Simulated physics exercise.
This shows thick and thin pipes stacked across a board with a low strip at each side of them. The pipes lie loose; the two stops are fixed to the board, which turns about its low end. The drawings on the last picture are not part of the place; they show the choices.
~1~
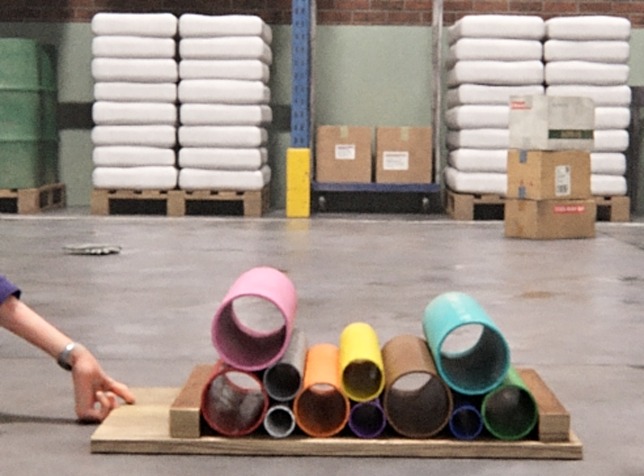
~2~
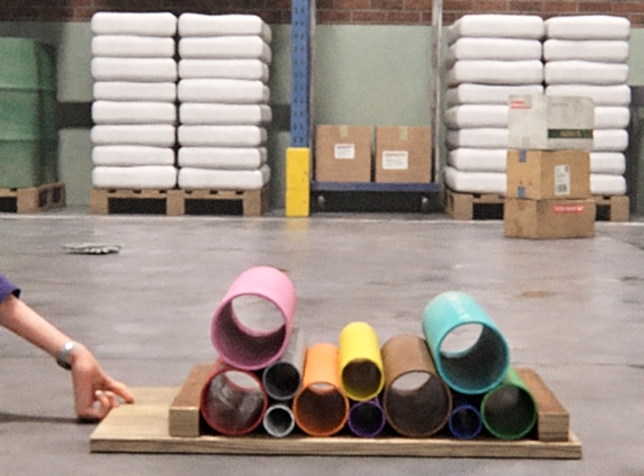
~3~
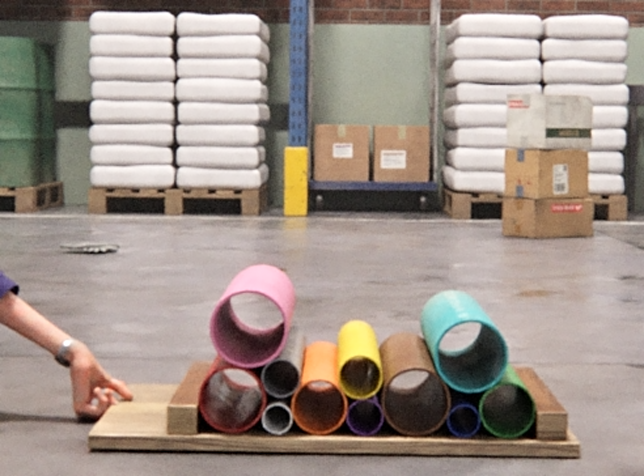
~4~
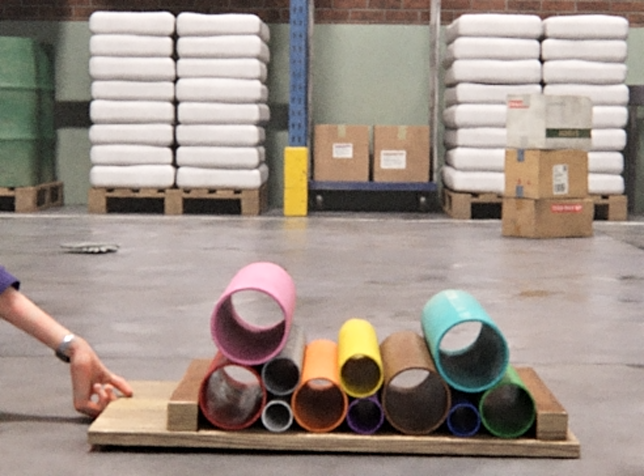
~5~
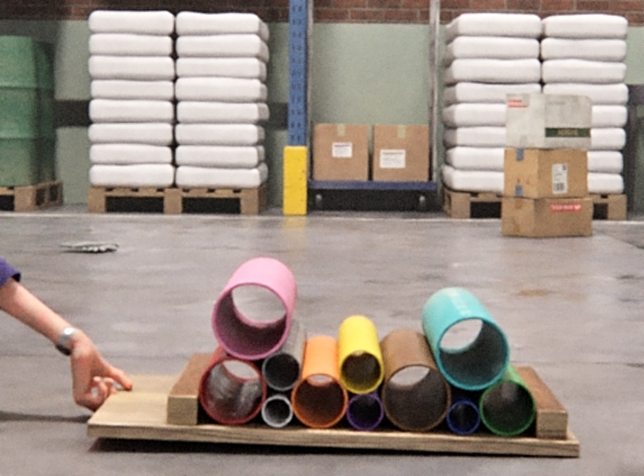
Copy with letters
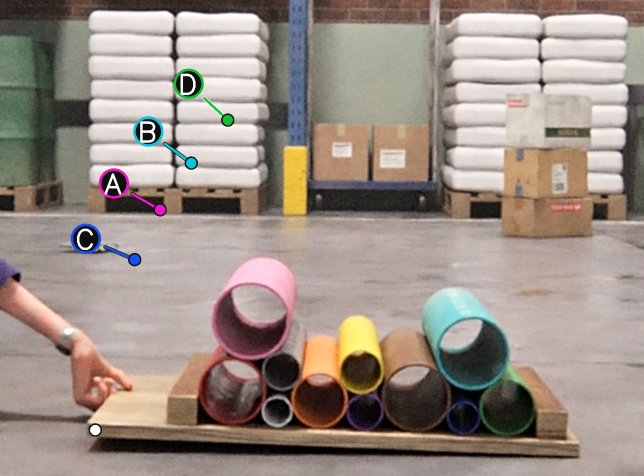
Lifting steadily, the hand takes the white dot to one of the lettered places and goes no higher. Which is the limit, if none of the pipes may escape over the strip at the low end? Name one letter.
Stop at A.
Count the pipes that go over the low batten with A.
At A the number is none.
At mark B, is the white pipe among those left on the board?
The white pipe: Yes.
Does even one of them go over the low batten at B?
Yes, at B.
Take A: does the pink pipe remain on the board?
Yes.
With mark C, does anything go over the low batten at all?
No.
On the marked copy, A at (160, 210); B at (191, 163); C at (135, 260); D at (228, 120); the white dot at (96, 430).
Taking A. A third of the way, board at 17°.
Two thirds of the way, board at 29°.
When it is over, board at 29°, none over the low batten.
As for the rest, B two over the low batten (turquoise, pink); C none over the low batten; D two over the low batten (turquoise, pink).
